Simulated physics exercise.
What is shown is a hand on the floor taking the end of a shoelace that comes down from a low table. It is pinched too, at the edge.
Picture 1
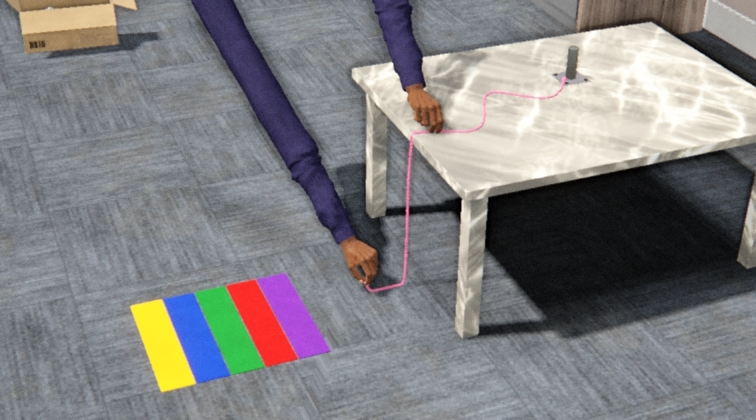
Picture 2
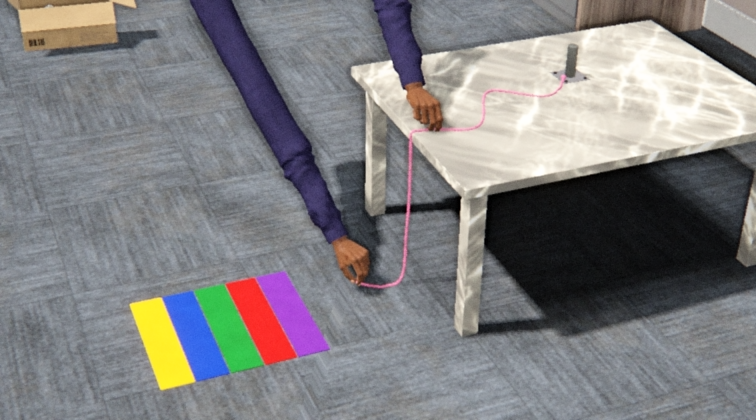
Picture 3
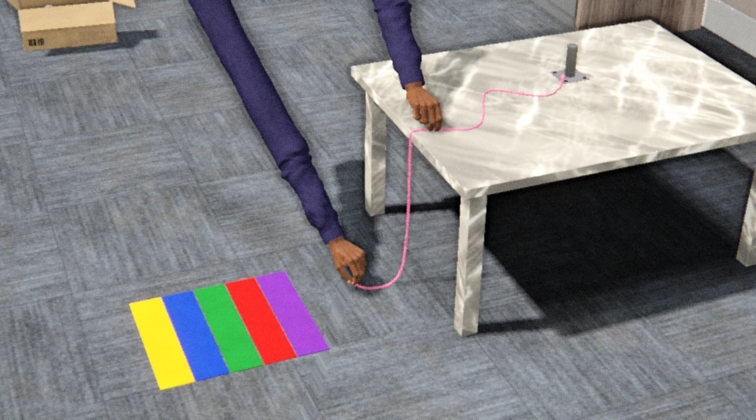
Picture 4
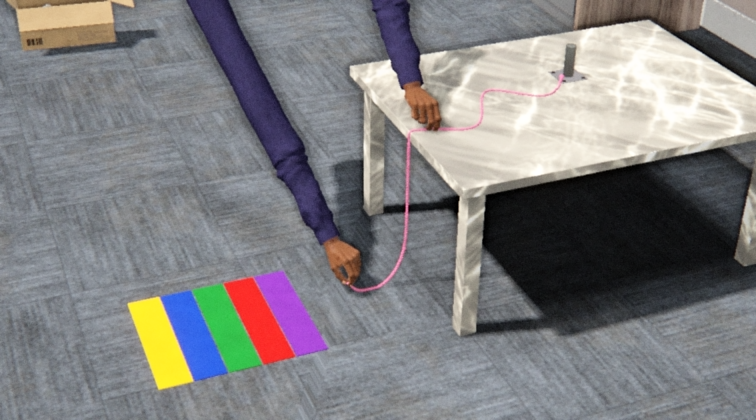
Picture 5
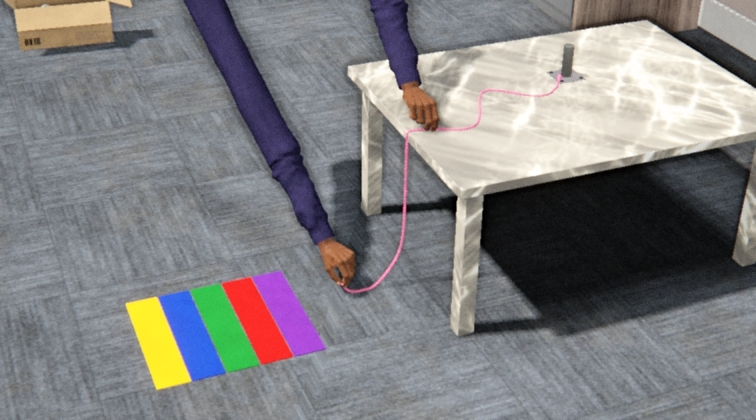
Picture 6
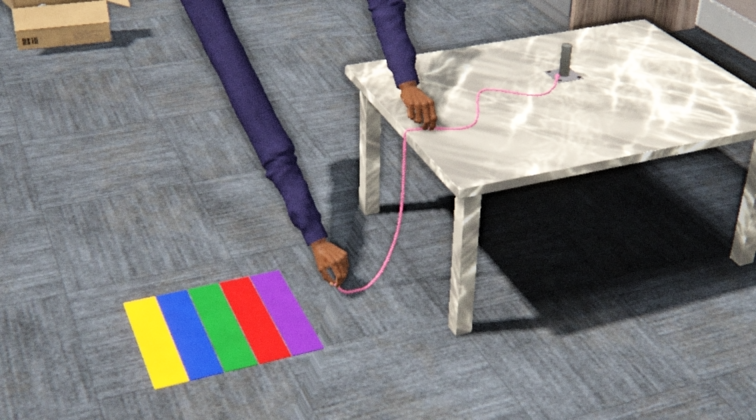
The video shows one hand pinching a pink shoelace at the edge of a low marble table while another hand, holding its end near the floor, moves slightly left toward a panel of coloured stripes, drawing the hanging lace outward.
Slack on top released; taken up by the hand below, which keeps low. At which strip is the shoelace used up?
At the blue one.
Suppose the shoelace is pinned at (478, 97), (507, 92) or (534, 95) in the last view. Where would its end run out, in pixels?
Pixel places, try by try: (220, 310), (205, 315), (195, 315).
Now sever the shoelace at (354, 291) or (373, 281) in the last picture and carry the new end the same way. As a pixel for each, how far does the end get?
I'd say somewhere near (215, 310) the first time and near (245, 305) the second time.
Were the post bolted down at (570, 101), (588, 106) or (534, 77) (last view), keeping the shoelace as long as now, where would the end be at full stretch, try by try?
About (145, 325), then (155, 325), then (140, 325).
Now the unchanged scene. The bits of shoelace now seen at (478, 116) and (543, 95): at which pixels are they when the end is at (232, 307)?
Result - first point (425, 117), second point (519, 87).
A little later, end near (233, 307); over green.
Next, end near (200, 314); over blue.
When it is tight, end near (180, 319); over blue. It gets as far as the blue strip.
